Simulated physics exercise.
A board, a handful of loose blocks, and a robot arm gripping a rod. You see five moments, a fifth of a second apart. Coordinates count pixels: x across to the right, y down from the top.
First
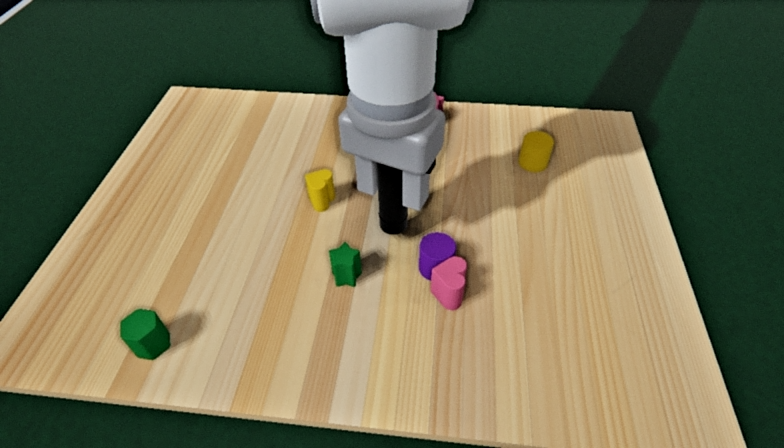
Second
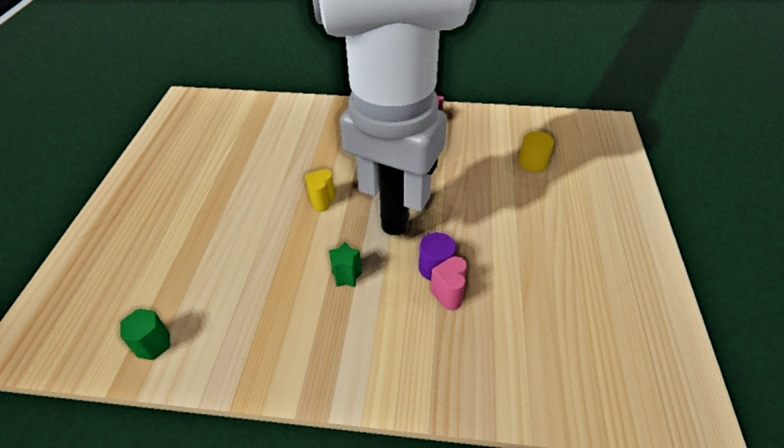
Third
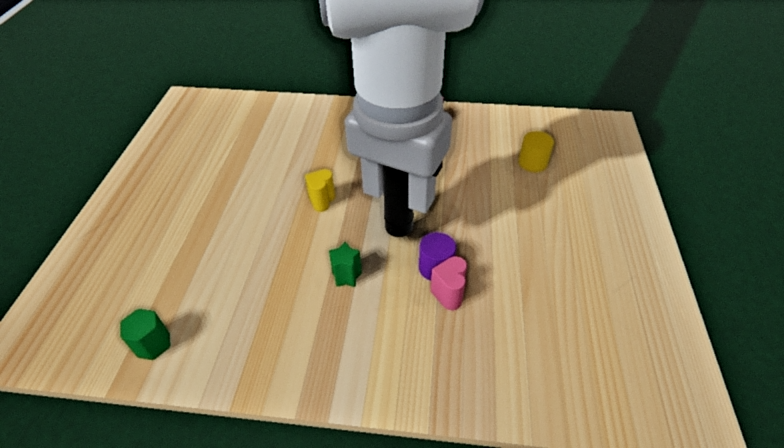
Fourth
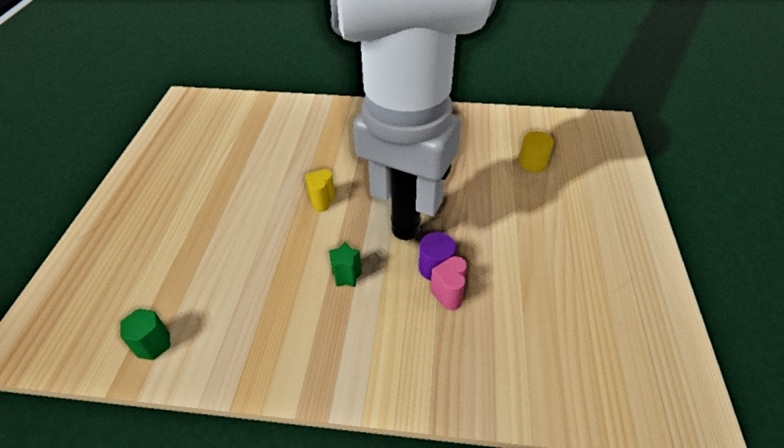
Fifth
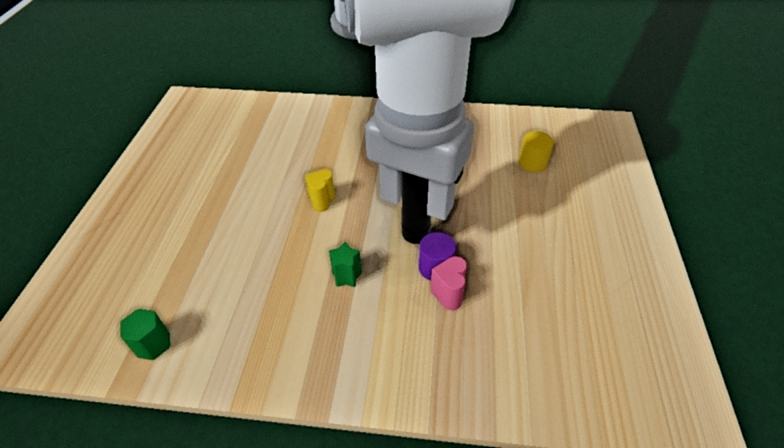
At first, a robot arm holds a dark rod upright over a wooden board, behind a green star, a purple block and a pink heart. The rod barely shifts, then slides a short way right and slightly nearer, close to the purple block, while the blocks stay still.
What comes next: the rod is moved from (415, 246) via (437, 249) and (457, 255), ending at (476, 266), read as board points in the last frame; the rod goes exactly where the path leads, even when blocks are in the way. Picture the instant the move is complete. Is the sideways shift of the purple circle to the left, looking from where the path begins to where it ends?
I'd say no.
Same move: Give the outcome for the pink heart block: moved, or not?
Once the path is done, it is somewhere new.
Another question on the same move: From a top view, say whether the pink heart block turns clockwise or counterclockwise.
Clockwise rotation.
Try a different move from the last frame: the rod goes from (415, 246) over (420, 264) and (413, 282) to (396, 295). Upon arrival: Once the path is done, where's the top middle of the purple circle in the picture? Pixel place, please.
I expect it at (451, 262).
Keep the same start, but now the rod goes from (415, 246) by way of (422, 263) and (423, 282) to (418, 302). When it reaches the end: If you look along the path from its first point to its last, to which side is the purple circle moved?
Displaced left.
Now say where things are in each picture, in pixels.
Rod tip (394, 226); block tops, green star (344, 254); purple circle (438, 245); pink heart block (452, 272), in the first frame.
Rod (395, 226); blocks unchanged, in the second frame.
Rod (399, 228); blocks unchanged, in the third frame.
Rod (406, 231); blocks unchanged, in the fourth frame.
Rod (416, 234); green star (344, 254); purple circle (438, 245); pink heart block (452, 272), in the fifth frame.
What follows on the original path. Halfway along, rod (449, 240); purple circle (460, 254); pink heart block (457, 282), turned 25° clockwise.
At the end, rod (478, 254); green star in place; purple circle (481, 270); pink heart block (459, 292), turned 60° clockwise.
